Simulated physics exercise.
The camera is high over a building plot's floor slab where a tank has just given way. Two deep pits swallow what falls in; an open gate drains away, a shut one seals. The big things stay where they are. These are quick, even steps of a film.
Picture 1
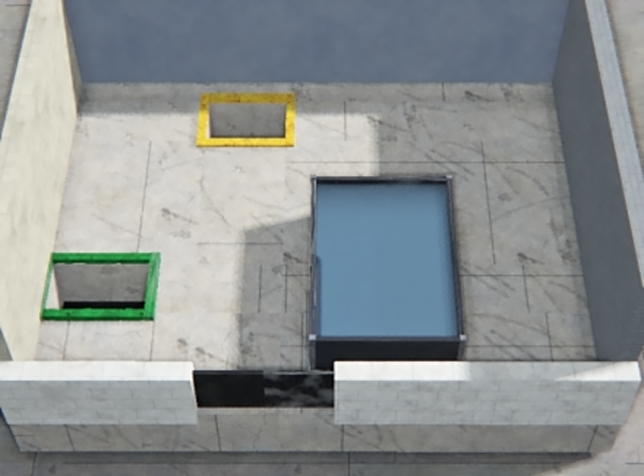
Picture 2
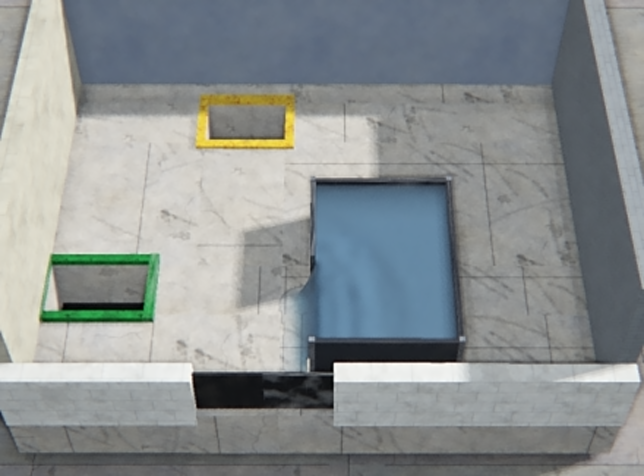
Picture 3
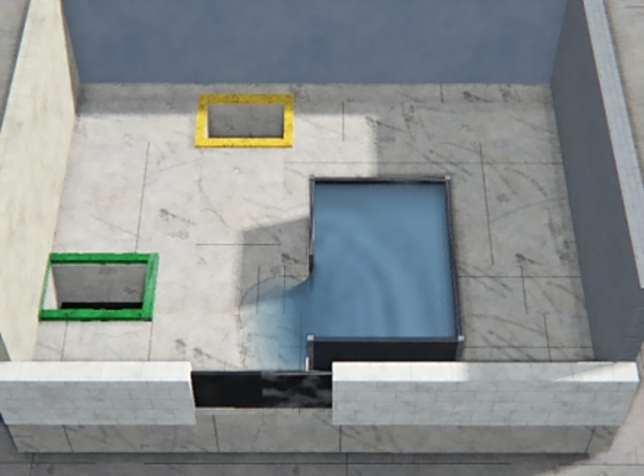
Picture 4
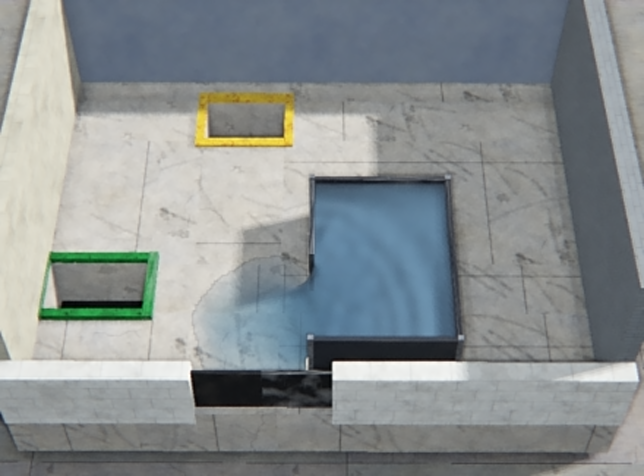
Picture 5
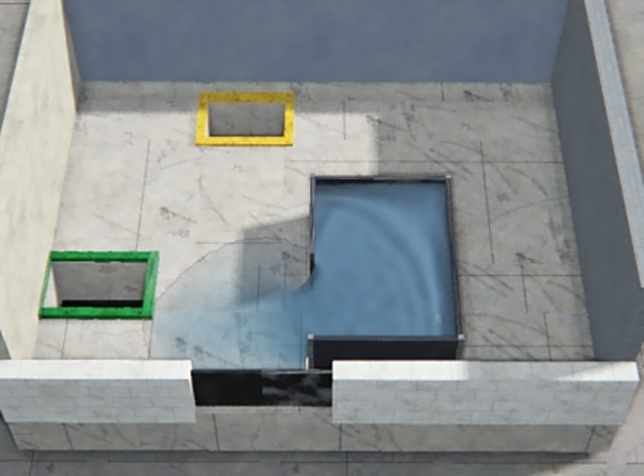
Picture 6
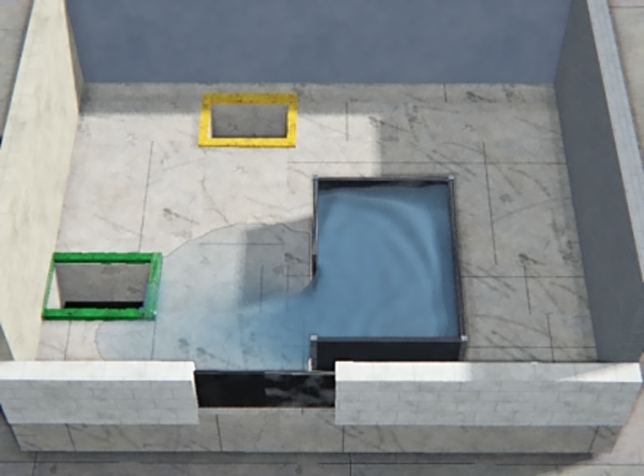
A tank of still blue water starts leaking and spreads leftward across the pale floor.
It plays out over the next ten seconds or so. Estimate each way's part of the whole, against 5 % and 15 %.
One by one: The gate takes not even 5 %; the green pit takes above 15 %; the yellow pit takes not even 5 %.
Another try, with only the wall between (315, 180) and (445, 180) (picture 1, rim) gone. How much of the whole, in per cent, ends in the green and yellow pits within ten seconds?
In per cent: Green 0, yellow 20.
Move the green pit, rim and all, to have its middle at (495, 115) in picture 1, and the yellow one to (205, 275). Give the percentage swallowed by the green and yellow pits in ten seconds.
In per cent: Green 2, yellow 15.
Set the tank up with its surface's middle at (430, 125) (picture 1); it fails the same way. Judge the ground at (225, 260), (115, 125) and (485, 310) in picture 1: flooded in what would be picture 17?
As listed: Covered, flooded, no water.
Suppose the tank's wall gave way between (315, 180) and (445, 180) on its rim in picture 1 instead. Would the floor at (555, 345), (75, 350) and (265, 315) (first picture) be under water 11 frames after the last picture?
As listed: Dry, free of water, dry.
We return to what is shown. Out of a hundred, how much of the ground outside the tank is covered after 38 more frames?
Some 55 per cent.
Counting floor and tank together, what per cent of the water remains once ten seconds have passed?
Some 60 per cent.
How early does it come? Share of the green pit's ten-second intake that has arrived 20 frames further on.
Near 65 in a hundred.
A moment on, water covers 25 % of the floor; the gate 0 %, the green pit 2 %, the yellow pit 0 %.
Next, water covers 30 % of the floor; the gate 0 %, the green pit 9 %, the yellow pit 0 %.
Then, water covers 40 % of the floor; the gate 0 %, the green pit 24 %, the yellow pit 0 %.
Later, water covers 55 % of the floor; the gate 0 %, the green pit 35 %, the yellow pit 0 %.
In the end, water covers 90 % of the floor; the gate 0 %, the green pit 37 %, the yellow pit 2 %.
